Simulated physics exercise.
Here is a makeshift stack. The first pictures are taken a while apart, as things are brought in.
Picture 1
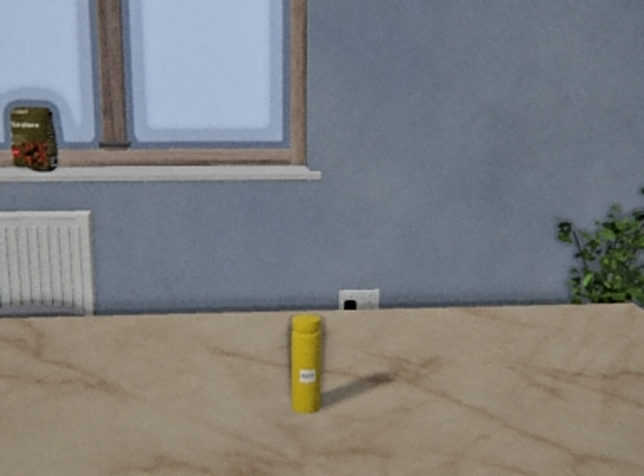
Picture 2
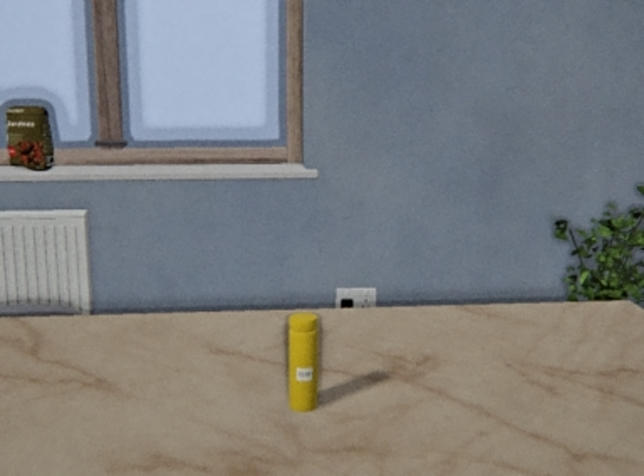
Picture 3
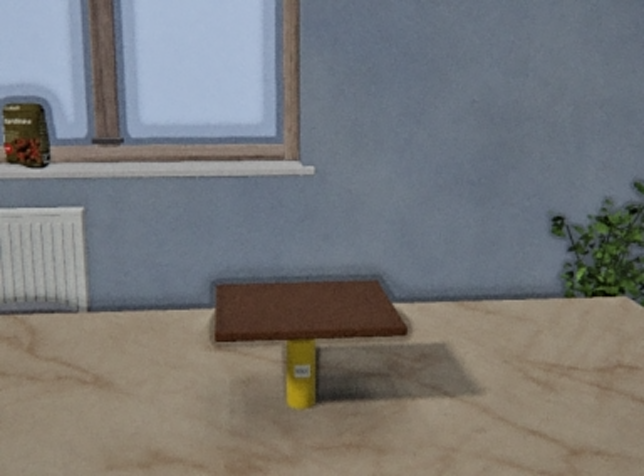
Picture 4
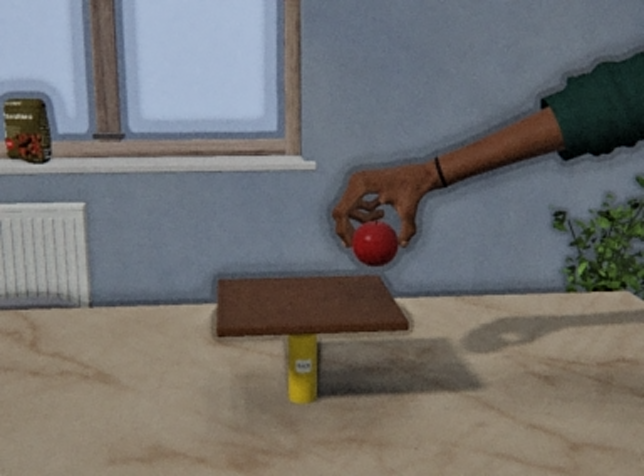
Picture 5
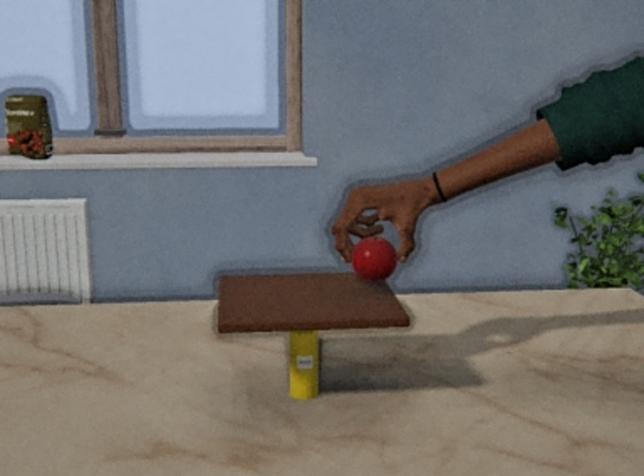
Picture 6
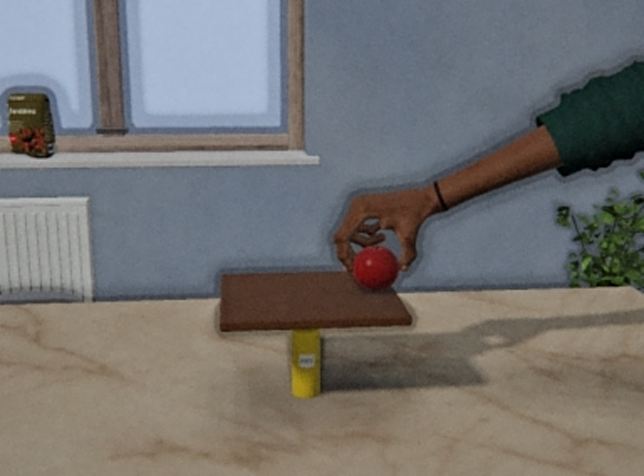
On a marble table, a brown board appears atop a yellow shaker, then a hand lowers a red apple onto its right side.
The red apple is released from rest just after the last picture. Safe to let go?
As it turns out, it comes apart.
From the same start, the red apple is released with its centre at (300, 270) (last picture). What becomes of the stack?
Then it stays up.
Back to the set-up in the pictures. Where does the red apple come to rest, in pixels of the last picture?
Near (373, 366).
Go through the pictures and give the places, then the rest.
In the first frame, the last thing is not in view yet; yellow shaker (307, 363).
In the second frame, the last thing is not in view yet; yellow shaker (304, 362).
In the third frame, the last thing is not in view yet; yellow shaker (301, 359).
The fourth frame shows still above its spot; red apple (375, 244); yellow shaker (303, 353).
The fifth frame shows still above its spot; red apple (374, 259); yellow shaker (304, 350).
The sixth frame shows set down, still held; red apple (376, 268); yellow shaker (306, 348).
Then, 0.40 s past the last view, red apple now fallen; brown lid on its side.
Then, 0.50 s past the last view, brown lid on its side.
Then, 0.70 s past the last view, brown lid now fallen; yellow shaker displaced about its own width.
Then, 1.00 s past the last view, yellow shaker now fallen.
Finally, fallen, yellow shaker, red apple and brown lid. Final places as the last picture's camera would see them, red apple near (373, 366). The stack gives way.
